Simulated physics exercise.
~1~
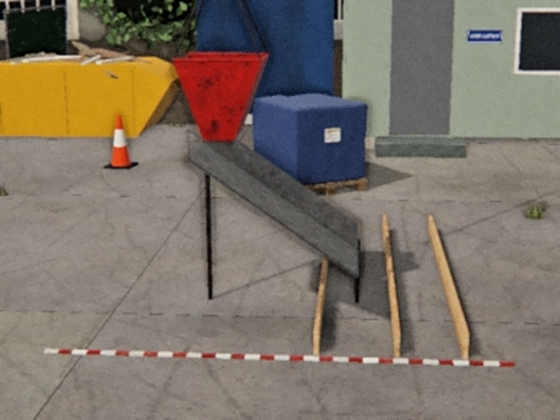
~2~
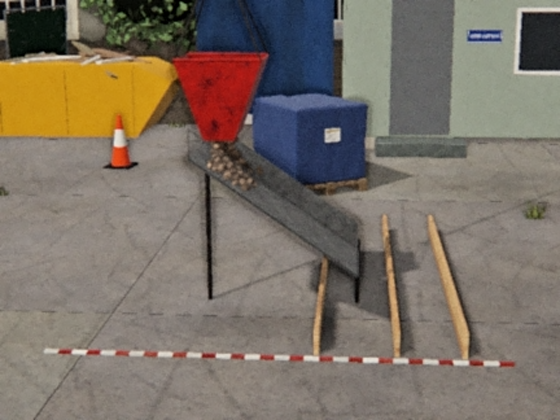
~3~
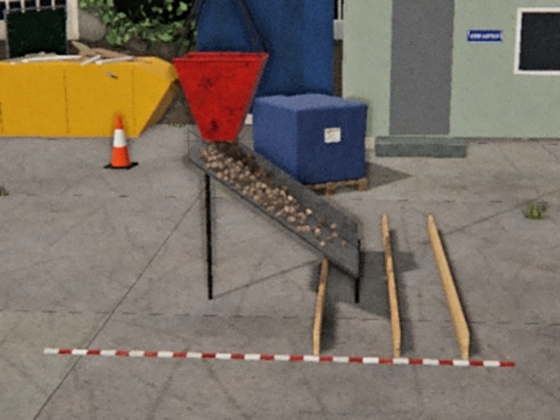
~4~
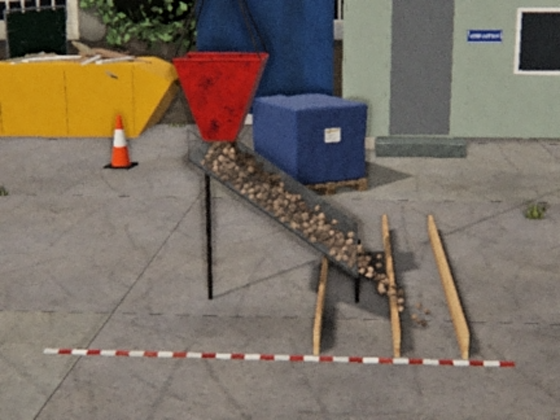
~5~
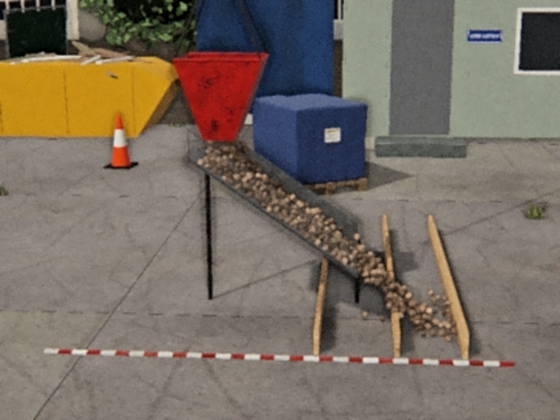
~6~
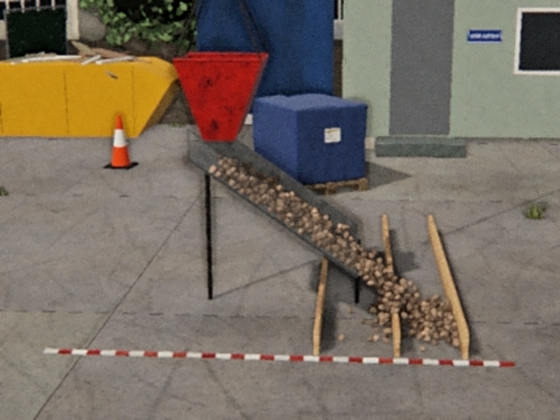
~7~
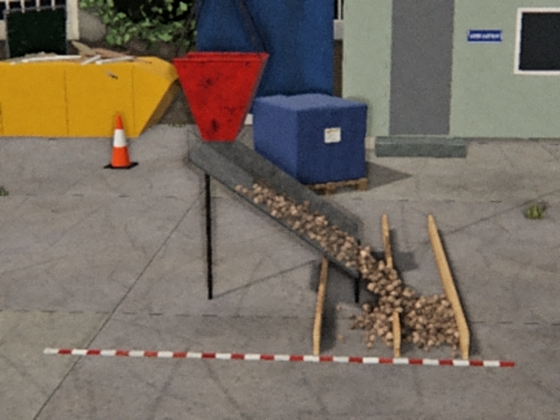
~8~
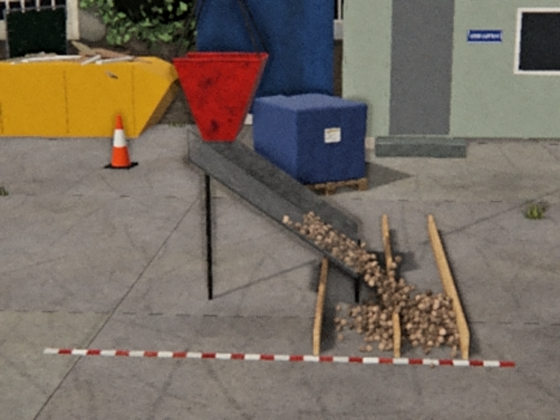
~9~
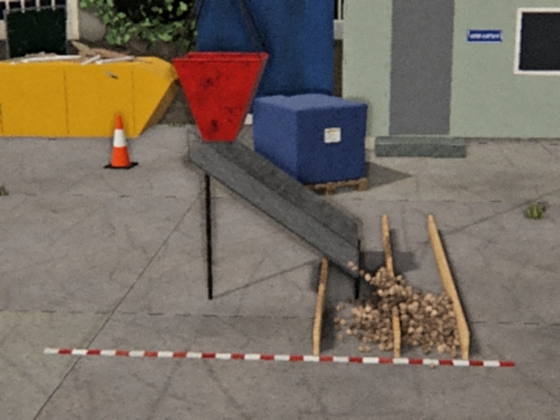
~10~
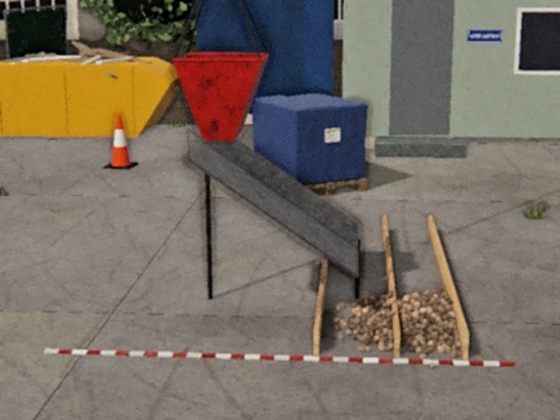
The video shows brown stones dropping from a red hopper onto a sloping grey steel chute, sliding down to the right and spilling onto the ground among three wooden planks, until the hopper and chute are empty and the stones lie in both bays, with more in the right one.
